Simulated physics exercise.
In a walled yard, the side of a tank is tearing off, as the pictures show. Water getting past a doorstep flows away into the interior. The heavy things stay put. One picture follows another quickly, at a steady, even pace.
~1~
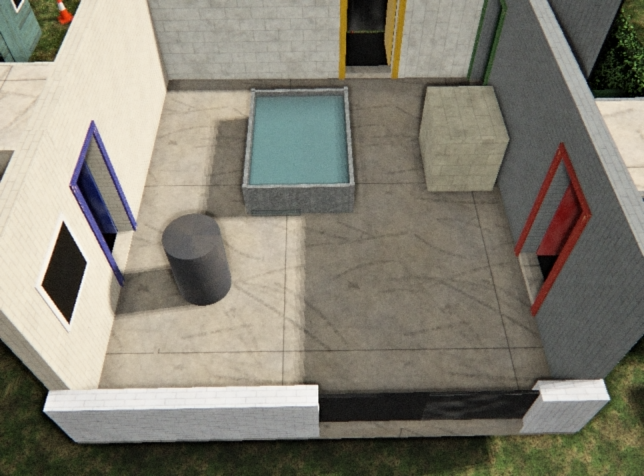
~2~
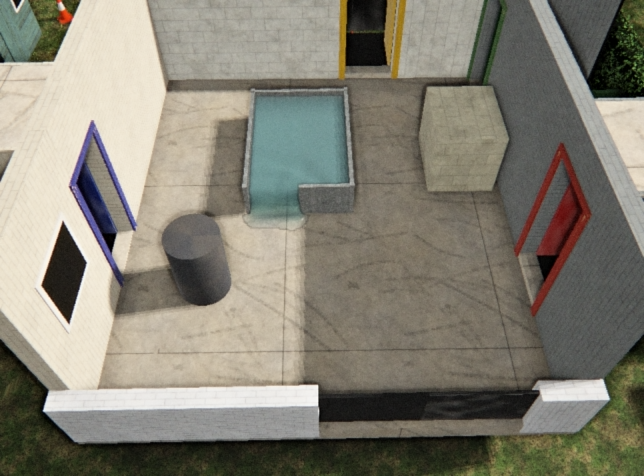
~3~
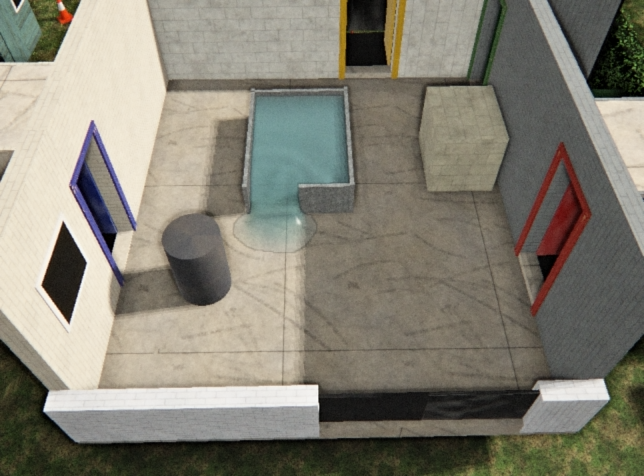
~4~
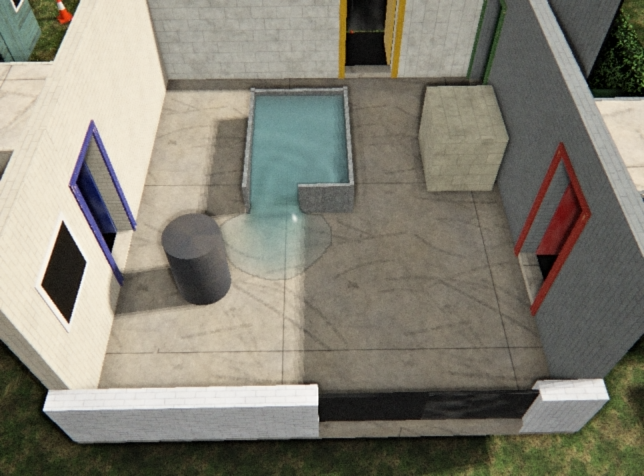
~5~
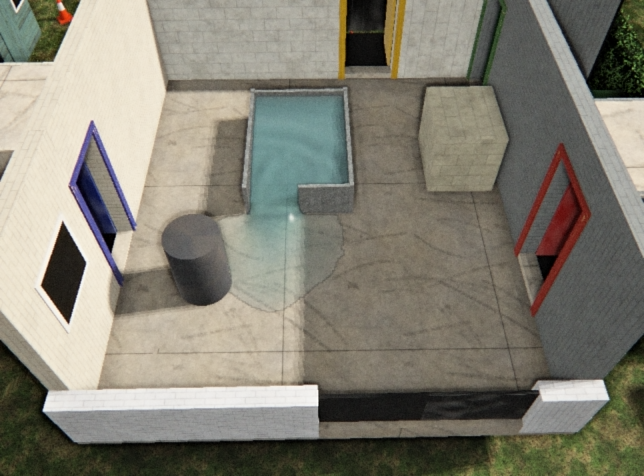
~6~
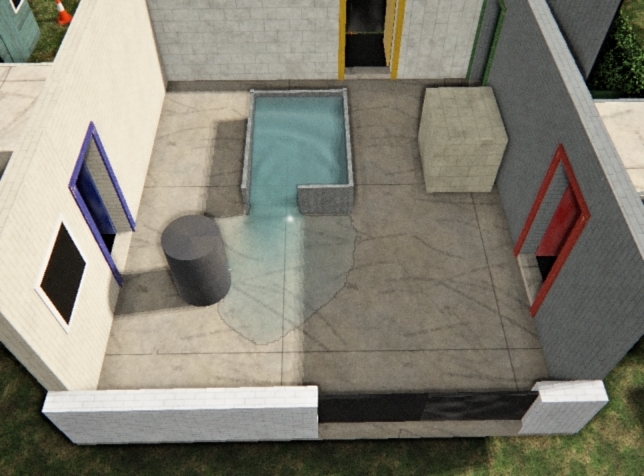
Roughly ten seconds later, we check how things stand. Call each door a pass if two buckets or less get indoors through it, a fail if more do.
Red door: Pass, yellow door: Pass, green door: Pass, blue door: Fail.
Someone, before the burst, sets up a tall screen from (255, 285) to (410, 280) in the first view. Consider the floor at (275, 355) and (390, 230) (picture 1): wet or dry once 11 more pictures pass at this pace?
As listed: Wet, awash.
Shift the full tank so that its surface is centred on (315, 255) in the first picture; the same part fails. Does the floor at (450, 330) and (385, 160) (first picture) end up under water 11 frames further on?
Submerged and unflooded.
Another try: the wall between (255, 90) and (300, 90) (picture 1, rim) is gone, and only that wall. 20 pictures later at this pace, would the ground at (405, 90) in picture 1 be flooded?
At that place: Awash.
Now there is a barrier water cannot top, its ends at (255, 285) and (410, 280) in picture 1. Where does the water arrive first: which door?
It is the one in blue.
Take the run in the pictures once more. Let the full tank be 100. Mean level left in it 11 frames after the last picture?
Somewhere near 62 %, give or take.
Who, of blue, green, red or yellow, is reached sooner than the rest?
I'd say it's the door marked blue.
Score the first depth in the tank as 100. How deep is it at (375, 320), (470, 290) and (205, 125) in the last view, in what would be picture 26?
About 2 per cent, then 0 per cent, then 0 per cent.
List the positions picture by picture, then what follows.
Still water in the open tank at (299, 138), in the first frame.
The front is at (303, 219), out from the gap at (274, 203), in the second frame.
Water pours out at (275, 204) and has run to (295, 247), in the third frame.
The front is at (290, 273), out from the gap at (274, 204), in the fourth frame.
Water pours out at (274, 204) and has run to (276, 306), in the fifth frame.
Water pours out at (274, 205) and has run to (261, 337), in the sixth frame.
A moment on, water covers 20 % of the floor; the red door not reached, the yellow door not reached, the green door not reached, the blue door not reached.
Next, water covers 30 % of the floor; the red door not reached, the yellow door not reached, the green door not reached, the blue door under two buckets in.
Then, water covers 35 % of the floor; the red door not reached, the yellow door not reached, the green door not reached, the blue door over two buckets in.
Later, water covers 55 % of the floor; the red door wet at the sill, nothing in, the yellow door not reached, the green door not reached, the blue door far over two buckets in.
In the end, water covers 90 % of the floor; the red door wet at the sill, nothing in, the yellow door not reached, the green door wet at the sill, nothing in, the blue door far over two buckets in.
